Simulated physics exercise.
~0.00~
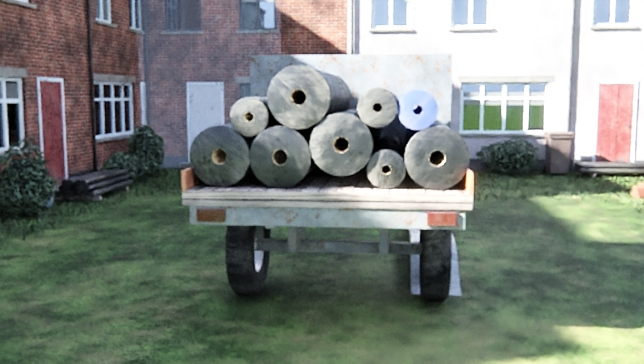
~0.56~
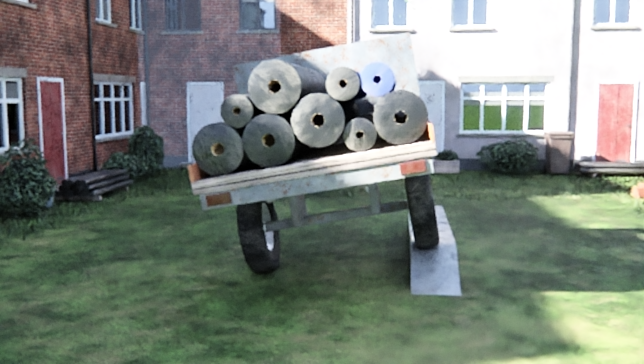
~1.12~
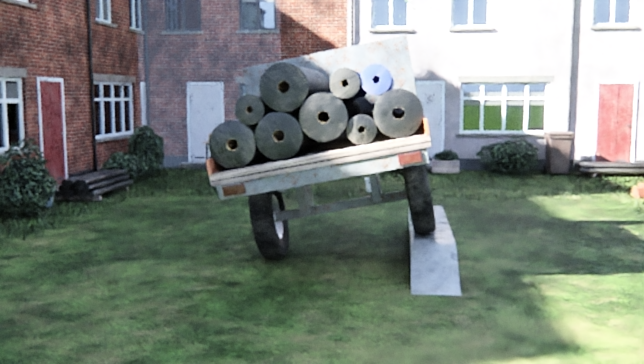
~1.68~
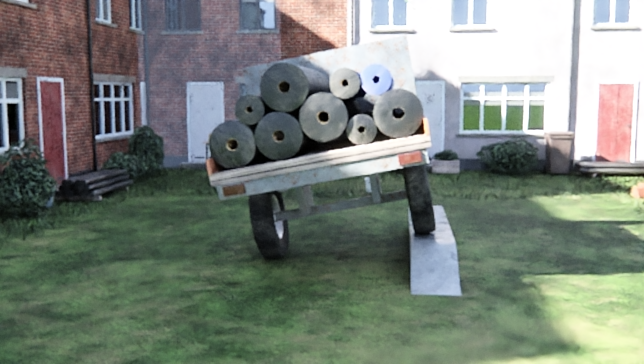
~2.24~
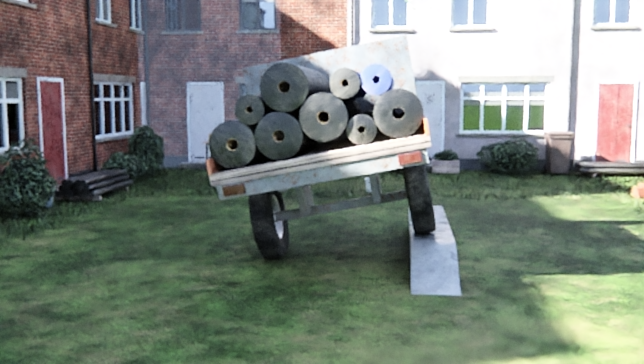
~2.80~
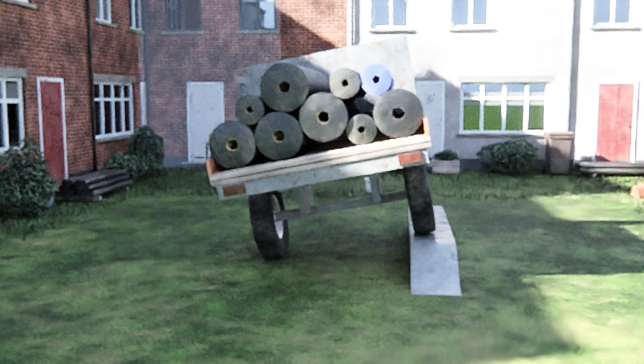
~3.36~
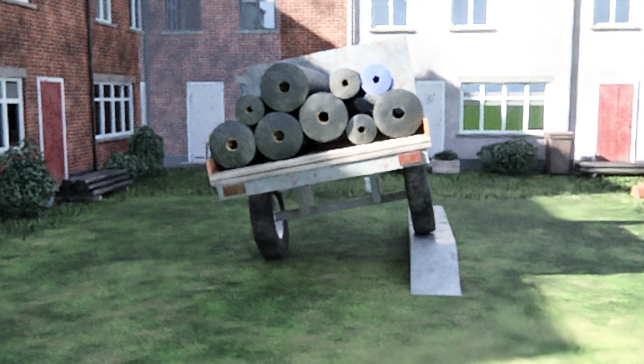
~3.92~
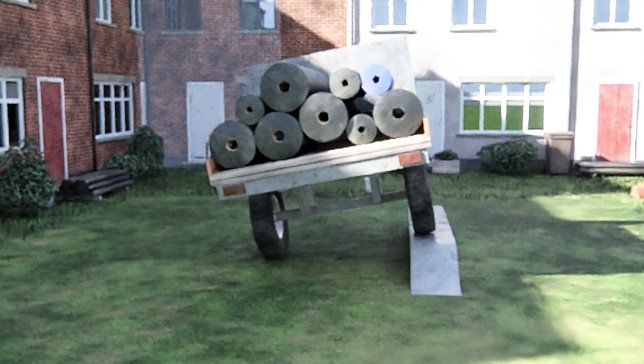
On a lawn by houses, a loaded trailer tilts up a ramp, its rolls staying aboard.
